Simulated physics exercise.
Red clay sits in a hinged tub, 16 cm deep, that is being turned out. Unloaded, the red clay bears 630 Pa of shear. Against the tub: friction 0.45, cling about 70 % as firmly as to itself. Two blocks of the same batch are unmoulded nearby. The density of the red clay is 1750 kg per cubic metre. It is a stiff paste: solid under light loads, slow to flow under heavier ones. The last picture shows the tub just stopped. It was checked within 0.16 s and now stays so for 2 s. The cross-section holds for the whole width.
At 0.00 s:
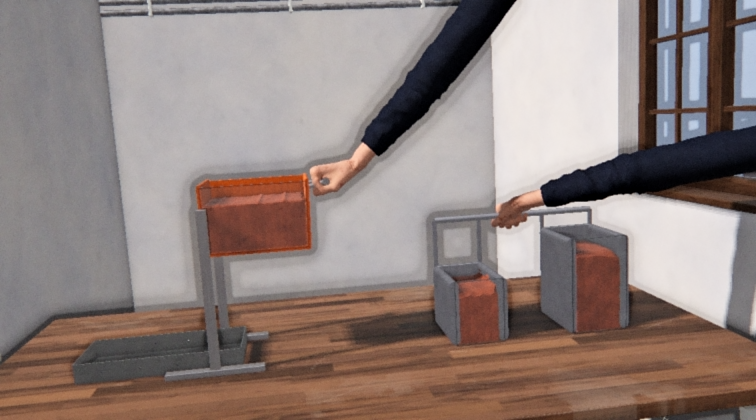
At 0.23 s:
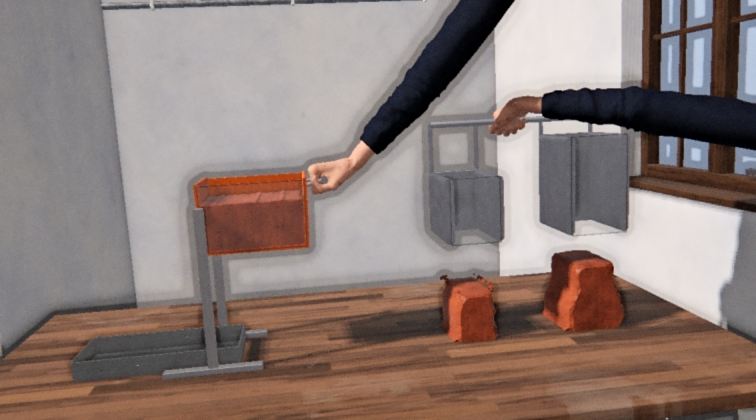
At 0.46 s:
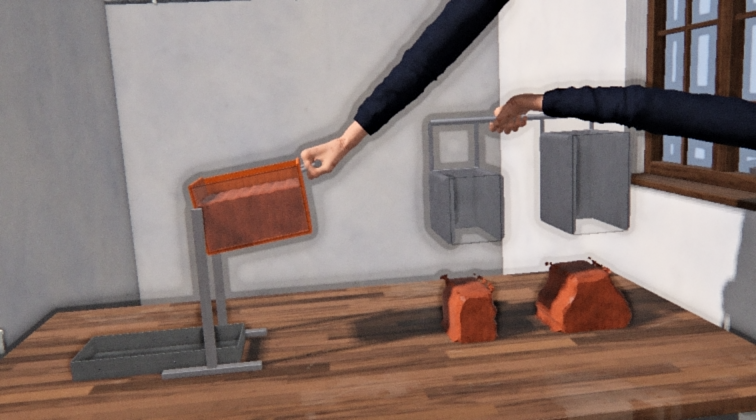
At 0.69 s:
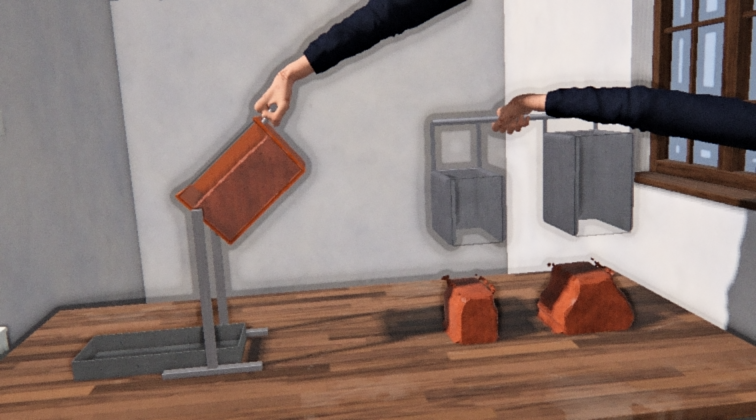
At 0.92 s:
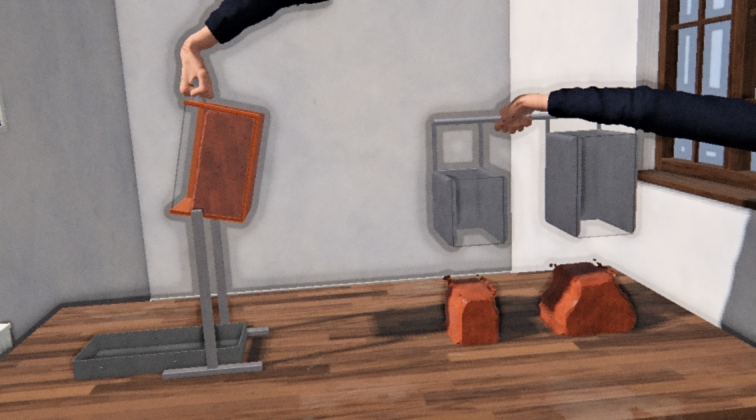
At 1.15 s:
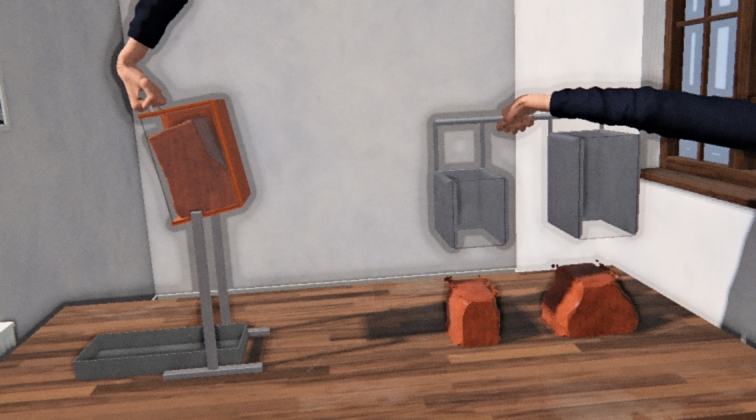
Two grey moulds were lifted off a pair of red clay blocks, and the larger one slumped; then a hand swung the hinged tub of red clay up and over to the left.
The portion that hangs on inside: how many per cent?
The portion that hangs on inside is near 36 %.
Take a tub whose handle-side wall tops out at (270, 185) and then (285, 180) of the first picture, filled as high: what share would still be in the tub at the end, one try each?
In that order: 45 %, 40 %.
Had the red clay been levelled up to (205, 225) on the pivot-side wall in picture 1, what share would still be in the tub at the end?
It would be near 40 %.
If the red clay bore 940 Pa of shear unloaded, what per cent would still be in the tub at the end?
In that case some 40 per cent.
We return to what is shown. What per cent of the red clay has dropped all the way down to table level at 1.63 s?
Some 65 per cent.
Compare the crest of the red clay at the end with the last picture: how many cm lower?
Roughly 13 cm.
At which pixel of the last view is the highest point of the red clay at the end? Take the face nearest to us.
Near (199, 177).
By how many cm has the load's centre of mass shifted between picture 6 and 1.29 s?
Roughly 8 cm.
After 1.29 s, the tub is at 100 degrees and holds 57 %.
After 1.46 s, the tub is at 100 degrees and holds 37 %.
After 1.63 s, the tub is at 100 degrees and holds 36 %.
After 1.80 s, the tub is at 100 degrees and holds 36 %.
After 3.15 s, at the end, the tub is at 100 degrees and holds 36 %.
